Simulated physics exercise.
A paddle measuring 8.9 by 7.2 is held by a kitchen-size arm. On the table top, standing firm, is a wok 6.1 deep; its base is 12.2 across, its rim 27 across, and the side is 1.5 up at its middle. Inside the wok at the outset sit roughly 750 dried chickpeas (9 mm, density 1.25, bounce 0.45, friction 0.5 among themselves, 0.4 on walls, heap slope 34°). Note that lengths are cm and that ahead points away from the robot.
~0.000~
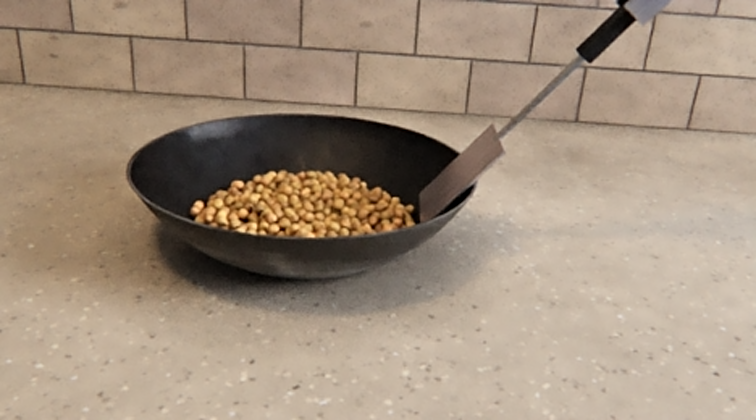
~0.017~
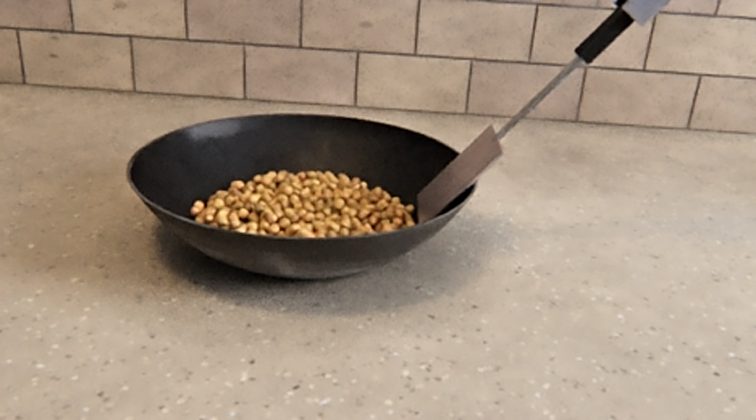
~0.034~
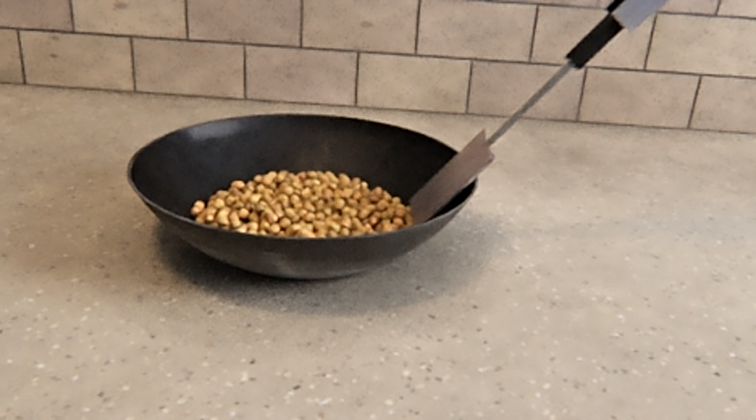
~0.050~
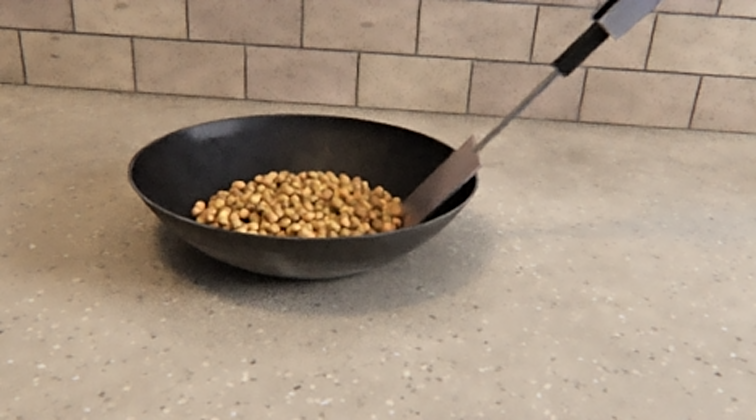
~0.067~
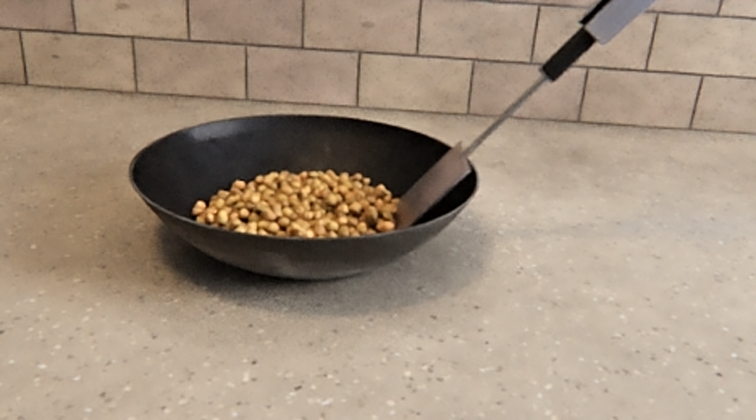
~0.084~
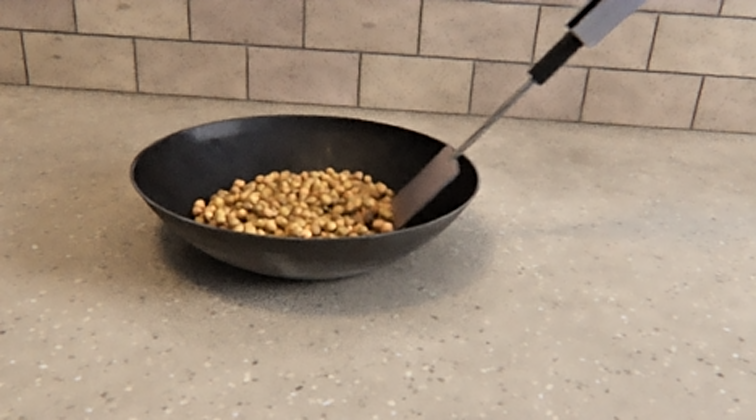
In a dark wok on a countertop, a paddle slides slightly left against chickpeas.
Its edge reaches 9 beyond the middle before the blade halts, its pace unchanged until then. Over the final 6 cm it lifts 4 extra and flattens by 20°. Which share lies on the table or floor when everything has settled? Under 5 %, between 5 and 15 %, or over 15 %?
Between 5 and 15 %.
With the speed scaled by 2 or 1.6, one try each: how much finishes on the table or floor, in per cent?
Try one about 20 %, try two about 20 %.
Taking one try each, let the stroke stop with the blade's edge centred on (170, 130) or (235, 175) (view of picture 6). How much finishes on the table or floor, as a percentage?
I'd say roughly 20 per cent, then roughly 0 per cent.
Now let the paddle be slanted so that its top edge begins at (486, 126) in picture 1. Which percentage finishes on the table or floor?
Roughly 10 percent ends on the table or floor.
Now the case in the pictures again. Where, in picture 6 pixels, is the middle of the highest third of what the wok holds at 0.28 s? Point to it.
It is centred close to (215, 187).
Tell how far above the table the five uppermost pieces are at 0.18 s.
4 cm or so.
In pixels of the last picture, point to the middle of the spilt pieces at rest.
(55, 210).
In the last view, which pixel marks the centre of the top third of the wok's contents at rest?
(205, 197).
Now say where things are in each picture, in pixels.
In the first picture, the paddle top edge at (499, 137), sloping 51°; upper third of the load around (304, 210), from x 195 to 410, top at y 175; 751 in the wok.
In the second picture, the paddle top edge at (498, 138), sloping 51°; upper third of the load around (304, 210), from x 195 to 410, top at y 175.
In the third picture, the paddle top edge at (489, 143), sloping 51°; upper third of the load around (305, 210), from x 195 to 410, top at y 175.
In the fourth picture, the paddle top edge at (477, 149), sloping 51°; upper third of the load around (307, 210), from x 195 to 405, top at y 175.
In the fifth picture, the paddle top edge at (466, 154), sloping 51°; upper third of the load around (310, 209), from x 200 to 400, top at y 175.
In the sixth picture, the paddle top edge at (454, 157), sloping 51°; upper third of the load around (306, 208), from x 200 to 400, top at y 170; 751 in the wok.
After 0.18 s, sloping 51°, highest piece 4 above the table; 751 in the wok.
After 0.28 s, sloping 44°, highest piece 6 above the table; 751 in the wok.
After 0.53 s, sloping 31°, highest piece 7 above the table; 686 in the wok, 55 on the table or floor, 10 on the blade or in flight.
After 1.58 s, sloping 31°, highest piece 5 above the table; 686 in the wok, 65 on the table or floor.
In the end, 686 in the wok, 65 on the table or floor. That is 9 % on the table or floor.
